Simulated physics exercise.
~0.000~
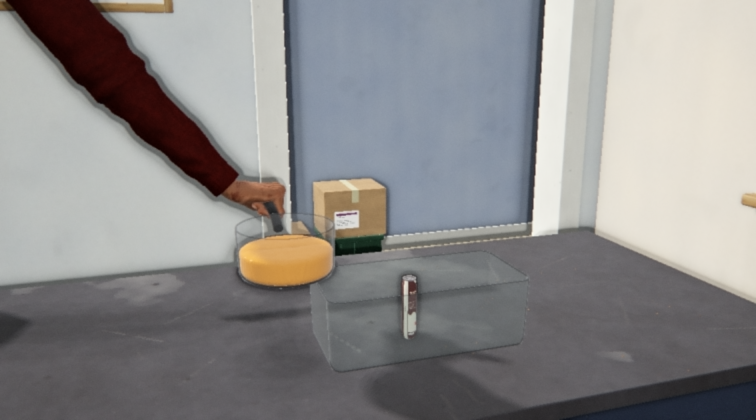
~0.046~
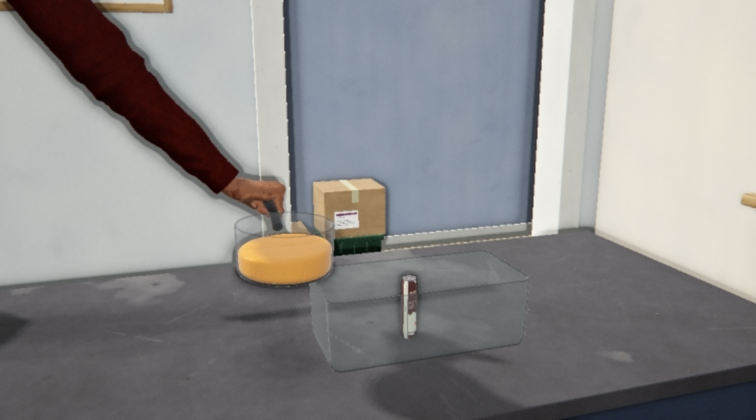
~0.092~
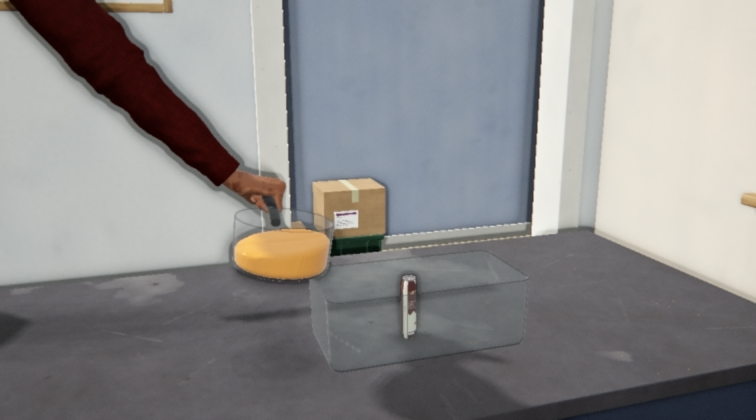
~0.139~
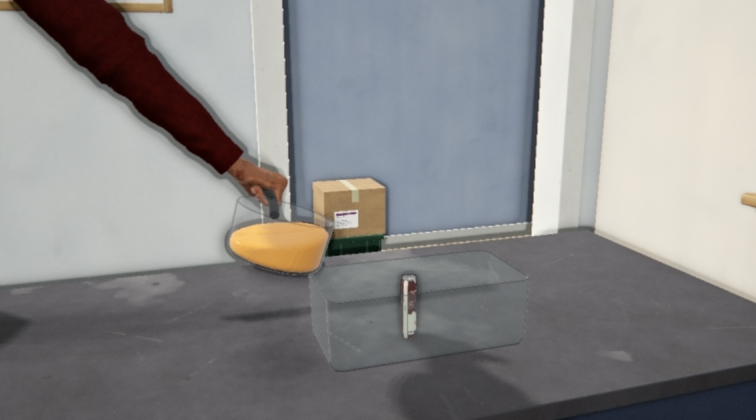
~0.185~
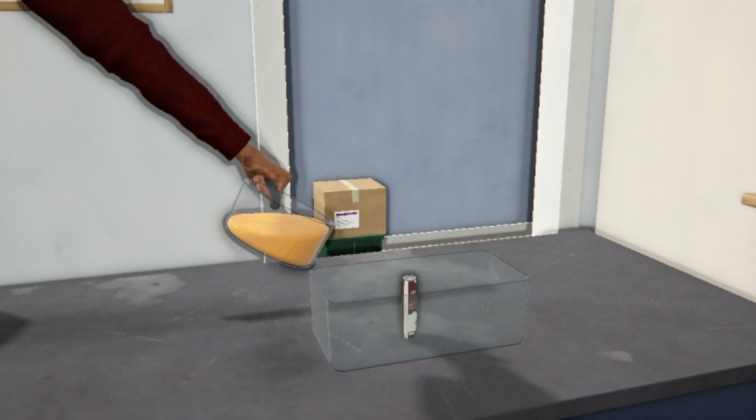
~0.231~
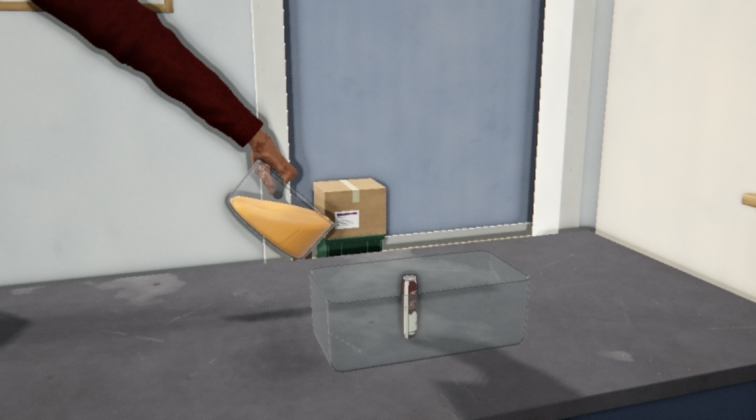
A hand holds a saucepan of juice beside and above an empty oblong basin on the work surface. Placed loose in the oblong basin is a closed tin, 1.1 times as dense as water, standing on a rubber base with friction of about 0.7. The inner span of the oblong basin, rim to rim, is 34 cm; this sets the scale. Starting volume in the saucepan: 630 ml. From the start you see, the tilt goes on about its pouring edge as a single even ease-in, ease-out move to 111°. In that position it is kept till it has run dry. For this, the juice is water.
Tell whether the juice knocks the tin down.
Looks like it will overturn.
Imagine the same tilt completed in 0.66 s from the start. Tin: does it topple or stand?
Outcome - the tin comes down.
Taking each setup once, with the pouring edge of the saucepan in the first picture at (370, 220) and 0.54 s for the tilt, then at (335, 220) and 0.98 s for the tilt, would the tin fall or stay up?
Run one: It does not tip. Run two: It tumbles.
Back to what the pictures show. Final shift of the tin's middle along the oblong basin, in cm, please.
Net tin displacement: Roughly 12.5 cm.
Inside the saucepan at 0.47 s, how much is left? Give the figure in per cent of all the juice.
I'd put it near 36 percent.
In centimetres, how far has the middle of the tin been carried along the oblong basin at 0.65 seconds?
Close to 4 cm.
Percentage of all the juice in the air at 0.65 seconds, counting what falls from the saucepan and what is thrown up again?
10 per cent or so.
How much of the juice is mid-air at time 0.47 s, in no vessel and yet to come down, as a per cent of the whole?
I'd say close to 58 per cent.
By 0.47 s the tilt is 107° and 37 per cent is still to pour; the tin stands where it began.
By 0.65 s the tilt is 111° and 2 per cent is still to pour; the tin leans 22°.
By 0.84 s the tilt is 111° and 0 per cent is still to pour; the tin lies on its side.
By 1.04 s the tilt is 111° and 0 per cent is still to pour; the tin lies on its side.
At rest the tin lies on its side.
